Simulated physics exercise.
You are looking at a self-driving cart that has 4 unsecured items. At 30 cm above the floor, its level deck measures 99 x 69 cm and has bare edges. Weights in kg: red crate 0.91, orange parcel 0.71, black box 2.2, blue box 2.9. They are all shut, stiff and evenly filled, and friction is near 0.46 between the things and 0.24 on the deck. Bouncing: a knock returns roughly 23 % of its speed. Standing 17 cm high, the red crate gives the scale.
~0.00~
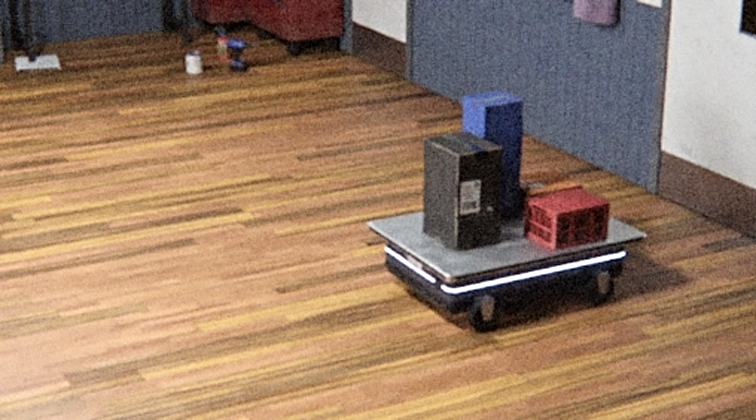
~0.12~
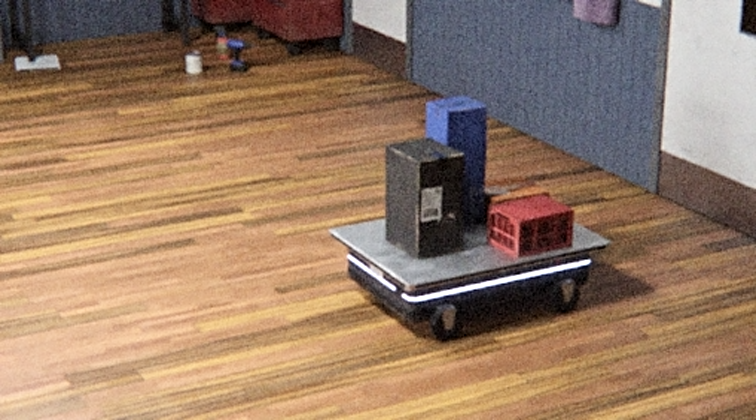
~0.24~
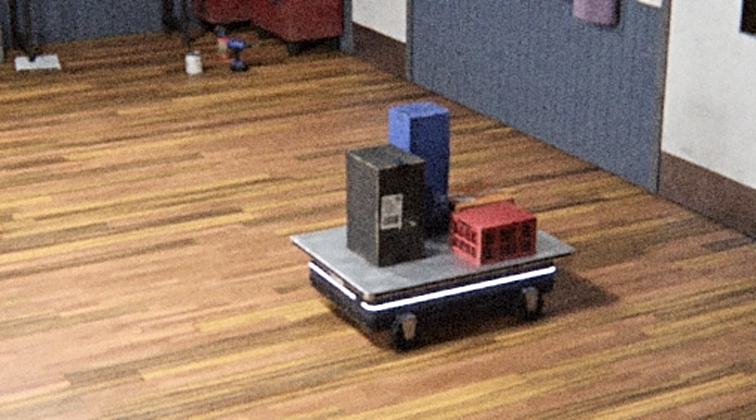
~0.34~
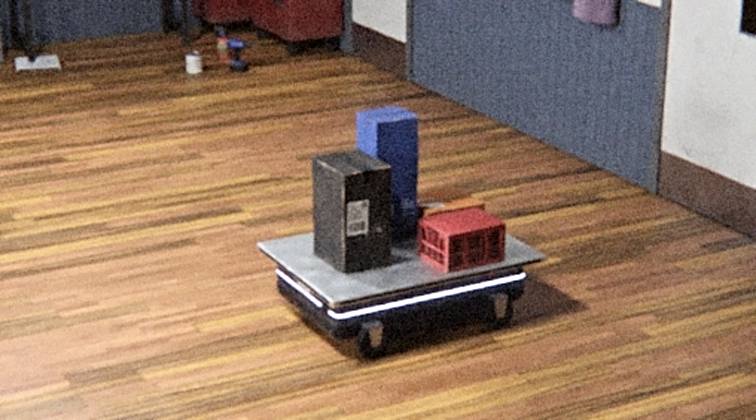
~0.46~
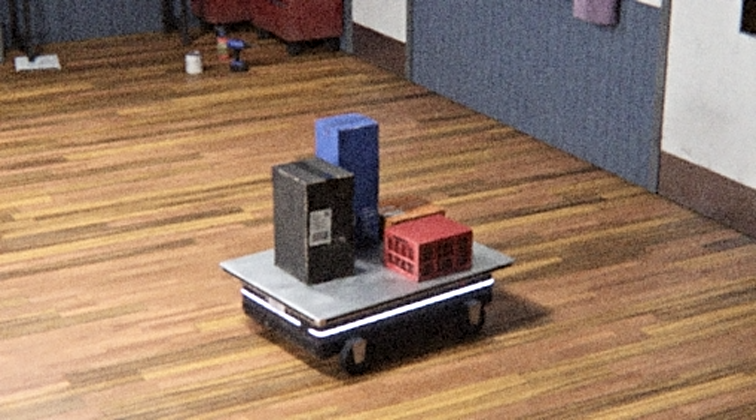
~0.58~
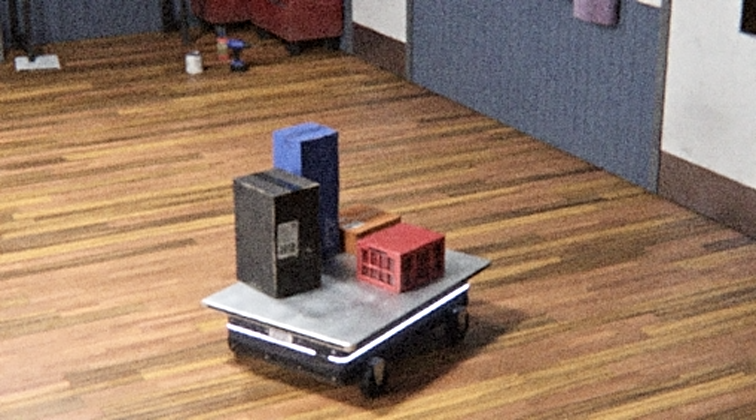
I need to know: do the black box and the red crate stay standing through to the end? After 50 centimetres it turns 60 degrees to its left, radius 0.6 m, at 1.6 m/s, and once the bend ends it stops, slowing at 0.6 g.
In order: My guess is the black box ends up not the right way up; my guess is the red crate ends up the right way up.
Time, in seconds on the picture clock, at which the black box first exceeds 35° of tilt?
Around 0.9 s on the clock.
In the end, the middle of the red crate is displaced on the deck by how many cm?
Roughly 36 centimetres.
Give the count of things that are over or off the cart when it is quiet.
Total count: 3.
After 0.78 s, cart 125 cm along, turned 55°; black box and blue box now off the cart; red crate moved 19 cm near (370, 277); orange parcel moved 21 cm.
After 0.98 s, cart 155 cm along, turned 60°; orange parcel now off the cart; red crate moved 24 cm near (355, 304).
After 1.18 s, cart 165 cm along, turned 60°, stopped; red crate moved 27 cm near (350, 328).
In the end (1.9 s), off the cart and tipped over, black box and blue box; off the cart but upright, orange parcel; not toppled but over 10 cm from the start, red crate. In the last view, black box near (61, 410), red crate near (346, 346).
